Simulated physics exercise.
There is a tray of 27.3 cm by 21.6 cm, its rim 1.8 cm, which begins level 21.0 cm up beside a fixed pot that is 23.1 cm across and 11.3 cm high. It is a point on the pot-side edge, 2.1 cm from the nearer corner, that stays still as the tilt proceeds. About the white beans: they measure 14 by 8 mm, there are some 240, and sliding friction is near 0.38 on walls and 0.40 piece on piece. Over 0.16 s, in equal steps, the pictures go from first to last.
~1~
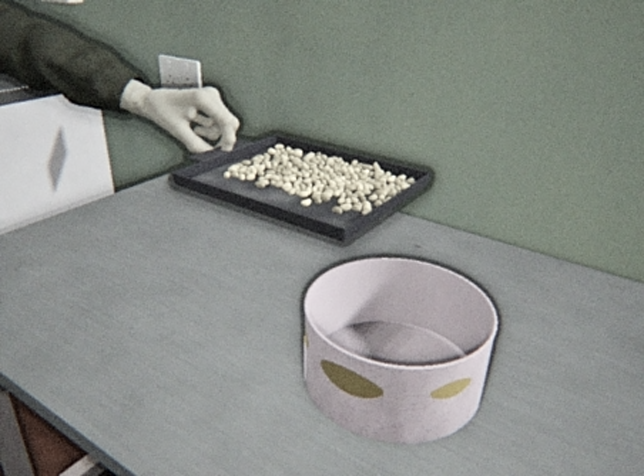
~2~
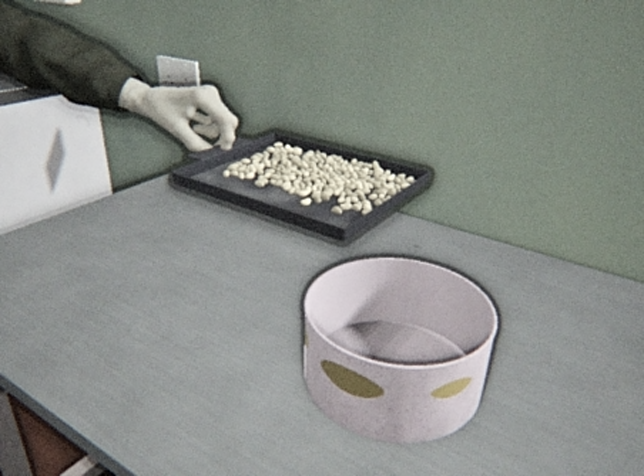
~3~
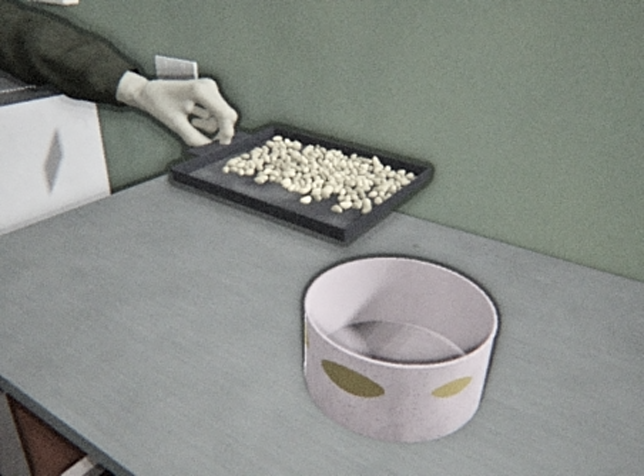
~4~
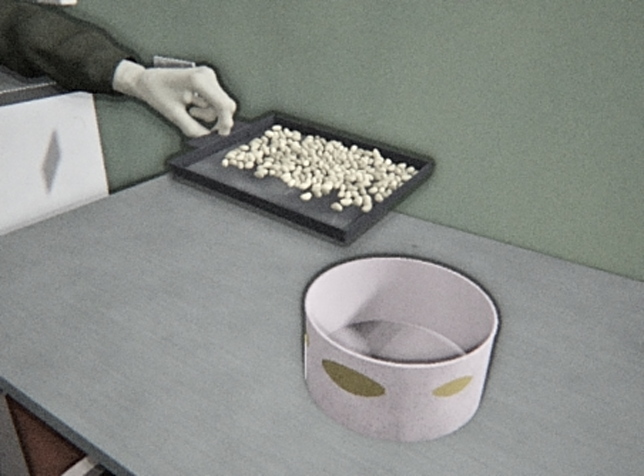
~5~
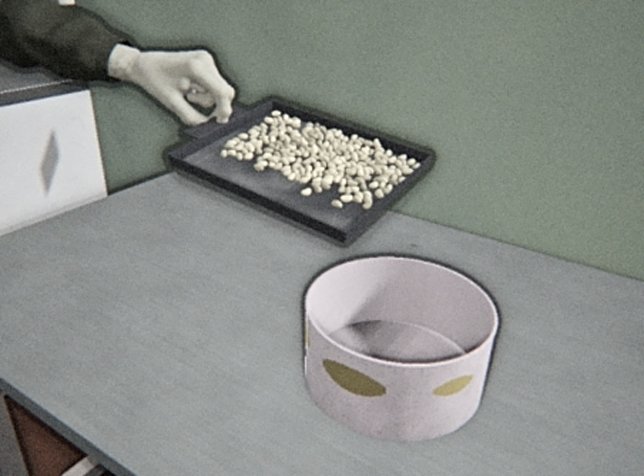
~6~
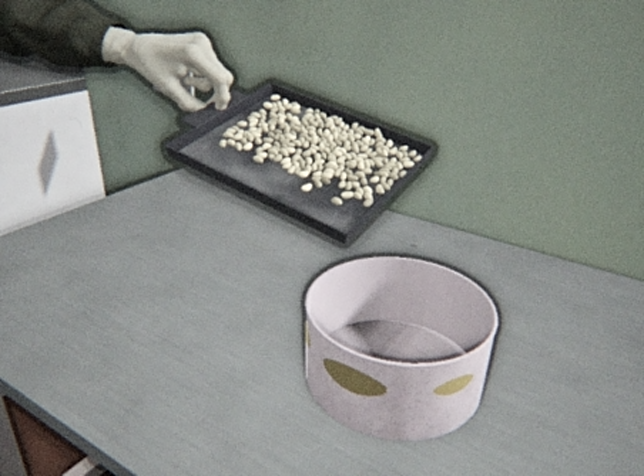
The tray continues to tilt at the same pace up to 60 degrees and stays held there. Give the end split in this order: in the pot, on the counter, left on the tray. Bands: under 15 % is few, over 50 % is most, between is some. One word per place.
Pot: Some, counter: Some, tray: Some.
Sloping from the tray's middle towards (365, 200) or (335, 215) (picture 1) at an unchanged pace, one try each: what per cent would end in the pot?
Some 40 and 55 per cent.
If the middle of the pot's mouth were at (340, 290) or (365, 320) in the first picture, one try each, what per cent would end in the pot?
In order, about 35 and about 70 per cent.
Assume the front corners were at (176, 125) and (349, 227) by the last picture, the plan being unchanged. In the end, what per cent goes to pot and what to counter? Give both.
Pot 30 % / counter 30 %.
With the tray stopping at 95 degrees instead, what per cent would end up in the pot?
That comes out at some 45 per cent.
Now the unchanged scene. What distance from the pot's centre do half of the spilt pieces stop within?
About 28 cm from the centre.
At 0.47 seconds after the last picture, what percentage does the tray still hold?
Close to 55 in a hundred.
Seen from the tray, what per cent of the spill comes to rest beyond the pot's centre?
I reckon around 70 per cent.
Then, 0.14 s after the last picture, tilt 40 degrees; the tray holds 100 %, the pot 0 %.
Then, 0.24 s after the last picture, tilt 55 degrees; the tray holds 100 %, the pot 0 %.
Then, 0.47 s after the last picture, tilt 60 degrees; the tray holds 55 %, the pot 0 %.
In the end, pot 35 %, counter 40 %, tray 30 %.
